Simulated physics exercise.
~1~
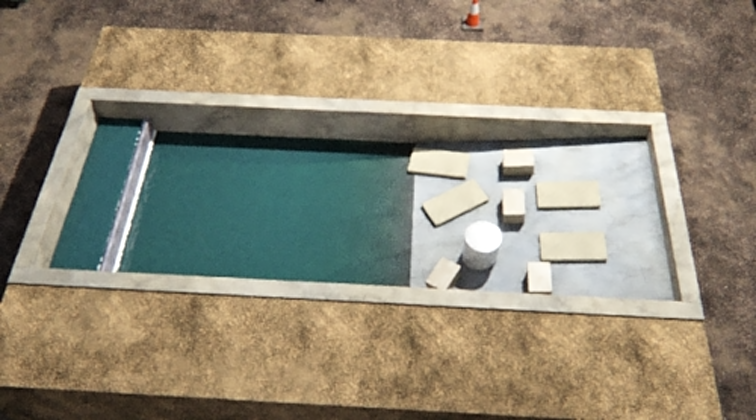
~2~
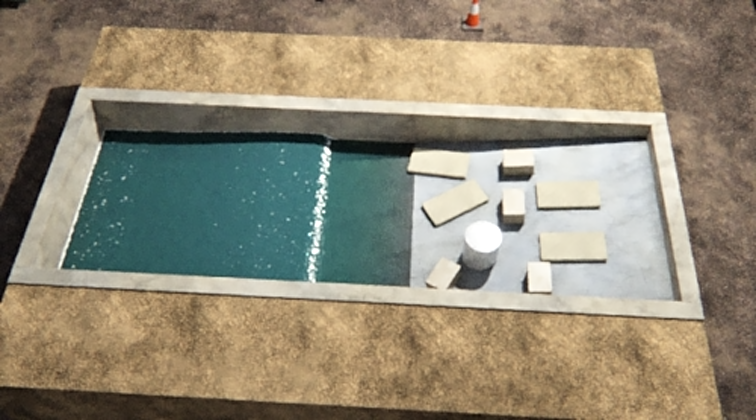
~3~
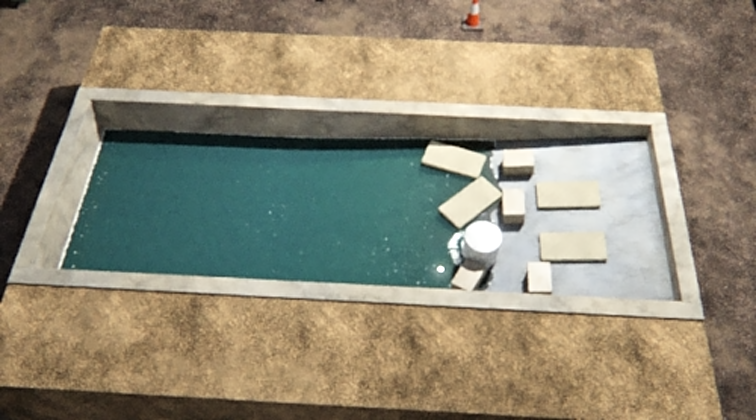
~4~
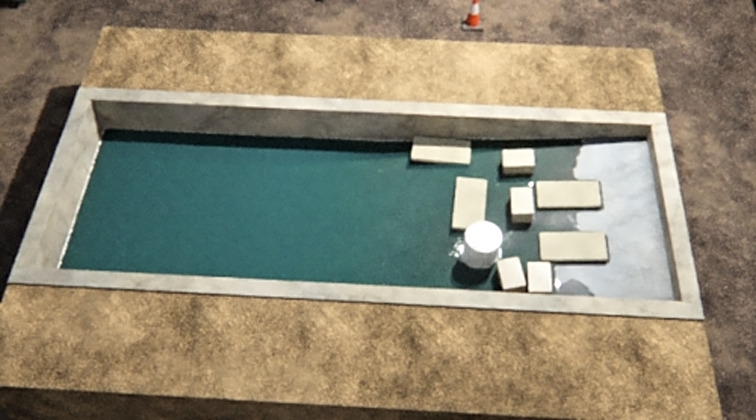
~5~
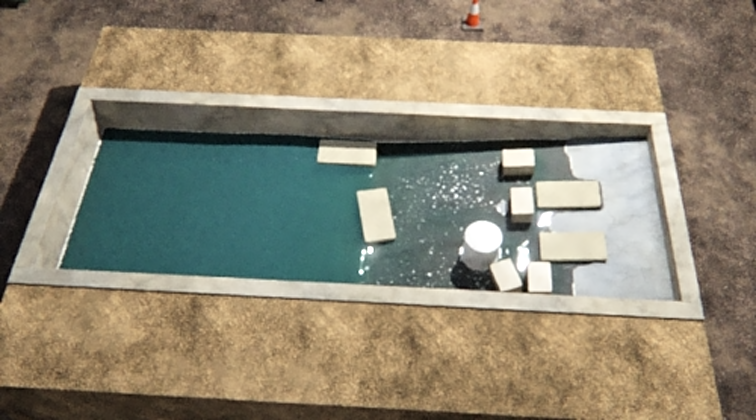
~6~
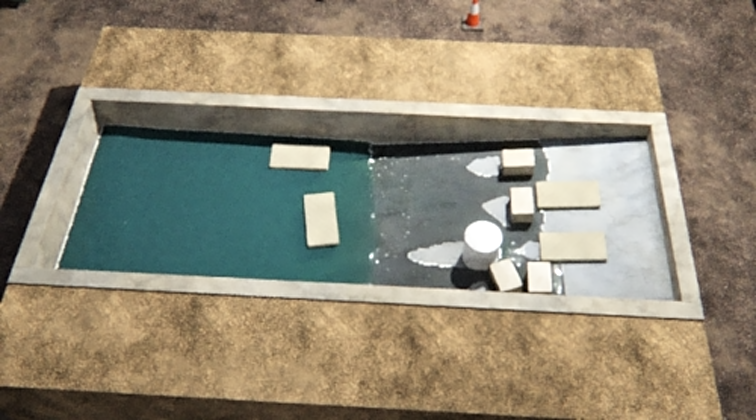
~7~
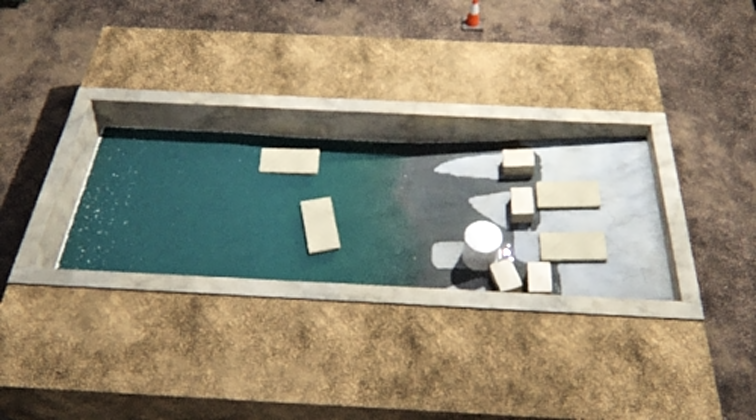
Water surges right up a concrete ramp, shifts a few pale blocks, then drains back left, leaving two slabs floating.
